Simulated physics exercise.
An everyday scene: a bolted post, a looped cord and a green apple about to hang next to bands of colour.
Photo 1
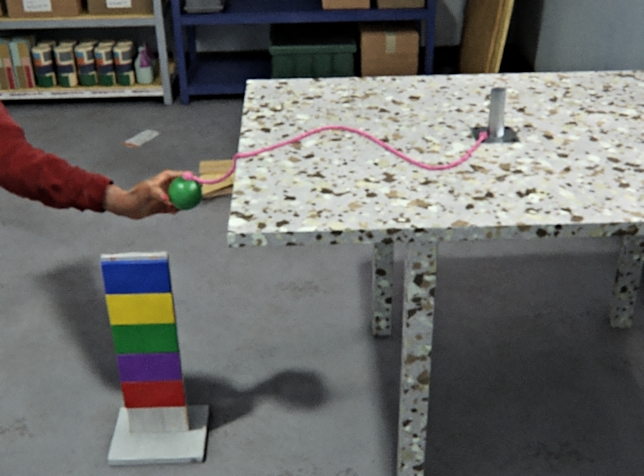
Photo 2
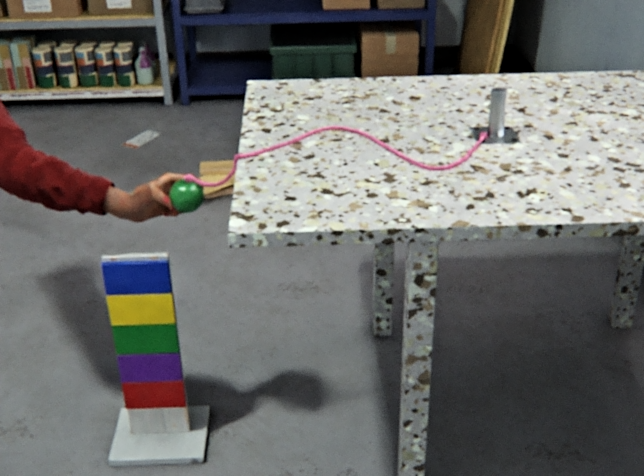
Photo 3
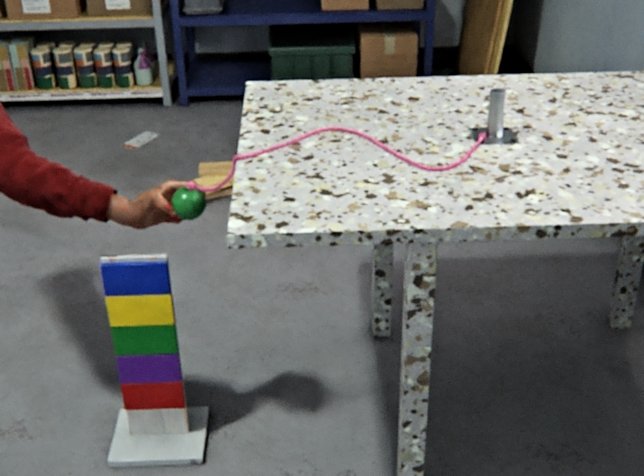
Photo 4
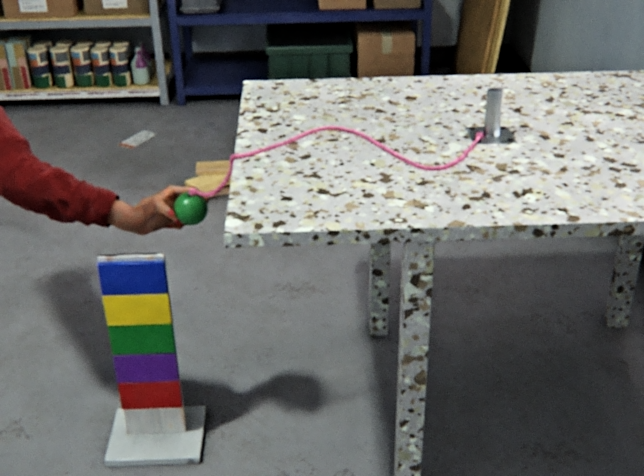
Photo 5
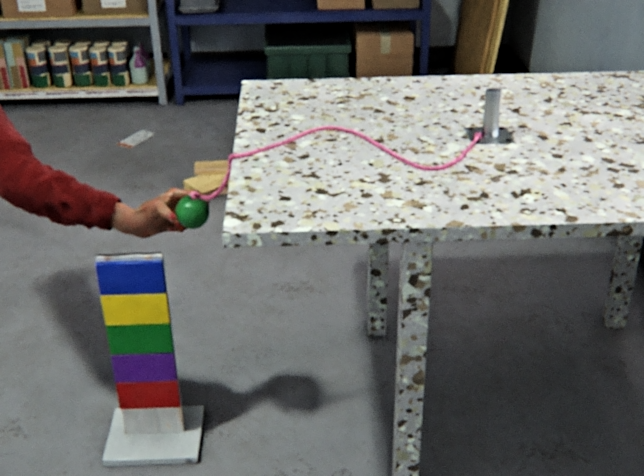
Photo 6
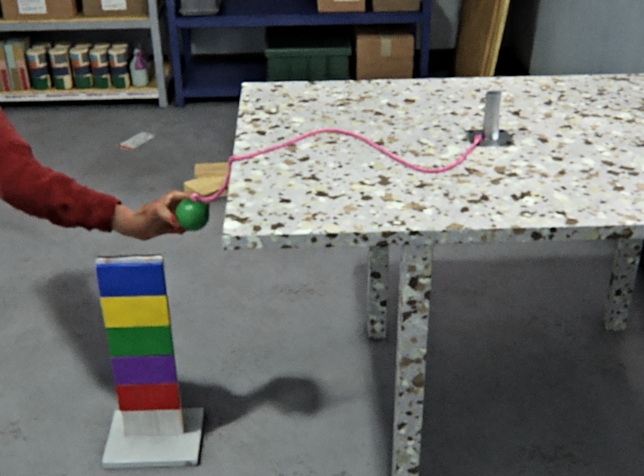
Hand holding a green ball on a pink cord beside a speckled table, barely moving above a striped colour-block stand.
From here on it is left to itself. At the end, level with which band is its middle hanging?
Level with green.
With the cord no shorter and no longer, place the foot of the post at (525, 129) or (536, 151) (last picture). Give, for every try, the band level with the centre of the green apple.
Yellow; yellow.
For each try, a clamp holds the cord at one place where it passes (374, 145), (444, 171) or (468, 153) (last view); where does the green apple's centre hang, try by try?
First try (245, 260), second try (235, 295), third try (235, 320).
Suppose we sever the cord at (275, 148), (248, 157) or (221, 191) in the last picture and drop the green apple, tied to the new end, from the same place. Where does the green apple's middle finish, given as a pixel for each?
The pixels come out at around (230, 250), (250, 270) and (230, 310), one per try.
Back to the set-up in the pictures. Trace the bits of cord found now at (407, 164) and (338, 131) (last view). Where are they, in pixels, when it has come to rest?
One ends up around (352, 149), the other around (242, 160).
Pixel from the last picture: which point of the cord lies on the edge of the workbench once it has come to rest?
That spot is roughly at (326, 131).
Soon after, apple near (276, 322); level with green.
After that, apple near (223, 332); level with green.
In the end, apple near (238, 335); level with green. Its centre hangs level with the green band.
